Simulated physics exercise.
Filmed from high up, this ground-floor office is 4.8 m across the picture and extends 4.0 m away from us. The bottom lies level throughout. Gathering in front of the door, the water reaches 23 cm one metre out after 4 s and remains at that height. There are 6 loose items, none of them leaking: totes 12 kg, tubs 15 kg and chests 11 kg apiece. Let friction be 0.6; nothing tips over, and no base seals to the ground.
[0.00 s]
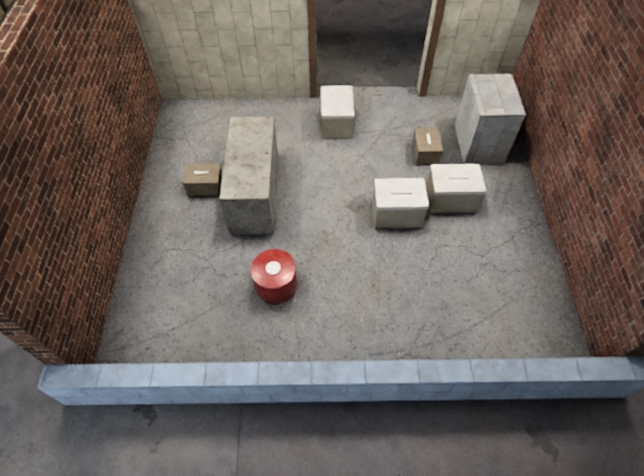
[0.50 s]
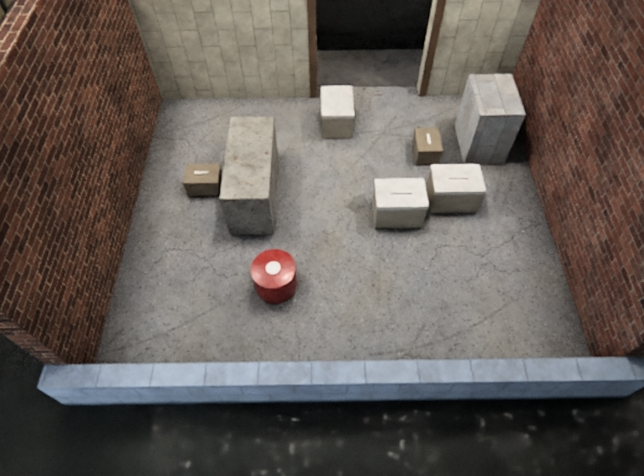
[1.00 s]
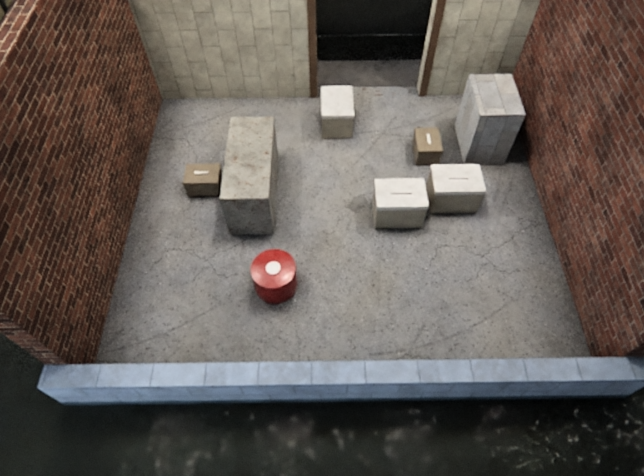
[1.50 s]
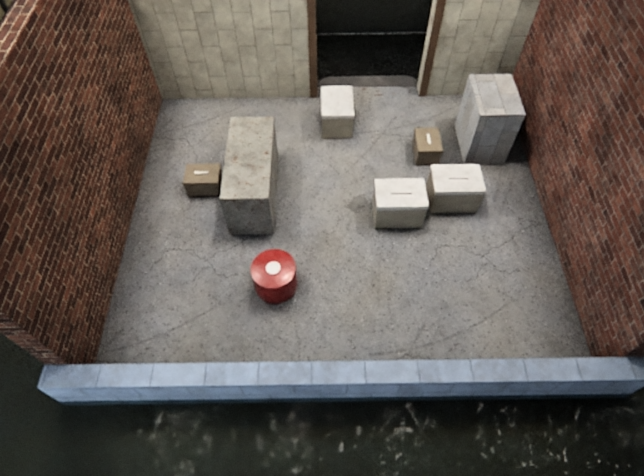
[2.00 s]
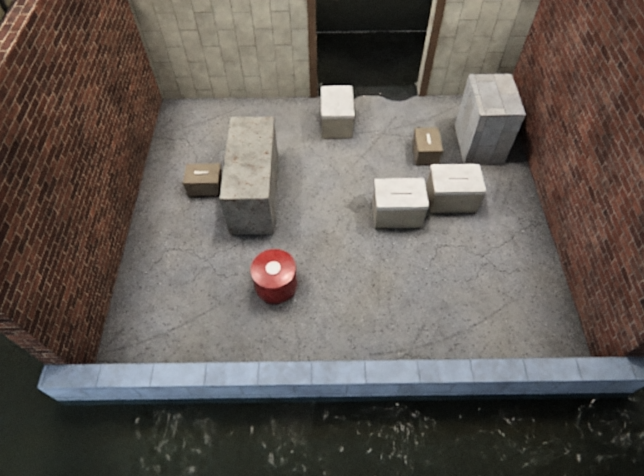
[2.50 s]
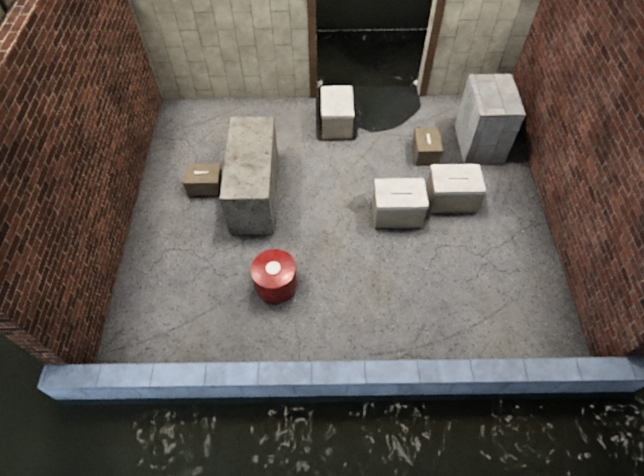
A ground-floor room with brick side walls, a pale block back wall with a doorway and a low blue wall in front is seen from high up by a still camera. A tall grey block stands left of centre, with a red tub in front, a paler grey block at right, and white and brown chests around. Dark water spreads outside, then creeps through the doorway around the rear white chest, while nothing inside shifts.
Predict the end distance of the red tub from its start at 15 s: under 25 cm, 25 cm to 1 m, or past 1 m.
My guess: It's a long way from its start.
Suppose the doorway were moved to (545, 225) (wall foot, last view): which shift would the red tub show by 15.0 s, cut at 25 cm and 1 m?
The red tub would go a long distance.
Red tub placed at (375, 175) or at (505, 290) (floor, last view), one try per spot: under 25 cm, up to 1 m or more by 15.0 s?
Going in order, it gets pushed a long way and then it gets pushed a long way.
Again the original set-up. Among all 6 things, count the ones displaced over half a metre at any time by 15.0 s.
The number is 6.
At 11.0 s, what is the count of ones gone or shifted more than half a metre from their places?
Tally at that time: 5.
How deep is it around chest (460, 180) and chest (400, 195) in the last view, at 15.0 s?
12 and 15 cm.
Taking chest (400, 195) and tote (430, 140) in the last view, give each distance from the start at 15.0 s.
First 60 cm, then 200 cm.
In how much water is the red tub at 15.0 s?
Around 14 cm.
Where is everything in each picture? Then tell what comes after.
The first frame shows the red tub at (273, 268), on the bottom; water covers 0.0 m2; 0 of 6 have shifted.
The second frame shows the red tub at (273, 268) rests on the ground; water covers 0.0 m2; 0 of 6 have shifted.
The third frame shows the red tub at (273, 268) rests on the ground; water covers 0.0 m2; 0 of 6 have shifted.
The fourth frame shows the red tub at (273, 268) rests on the ground; water covers 0.0 m2; 0 of 6 have shifted.
The fifth frame shows the red tub at (273, 268), on the bottom; 0.0 m2 under water; 0 of 6 have shifted.
The sixth frame shows the red tub at (273, 268), on the bottom; water covers 0.6 m2; 0 of 6 have shifted.
After 3.5 s the red tub is near (273, 268), 0.0 m from its start, aground; 0 afloat.
After 6.8 s the red tub is near (272, 271), 0.0 m from its start, aground; 2 afloat.
After 11.0 s the red tub is near (216, 298), 0.6 m from its start, afloat; 5 afloat.
After 15.0 s the red tub is near (179, 114), 2.5 m from its start, afloat; 6 afloat.
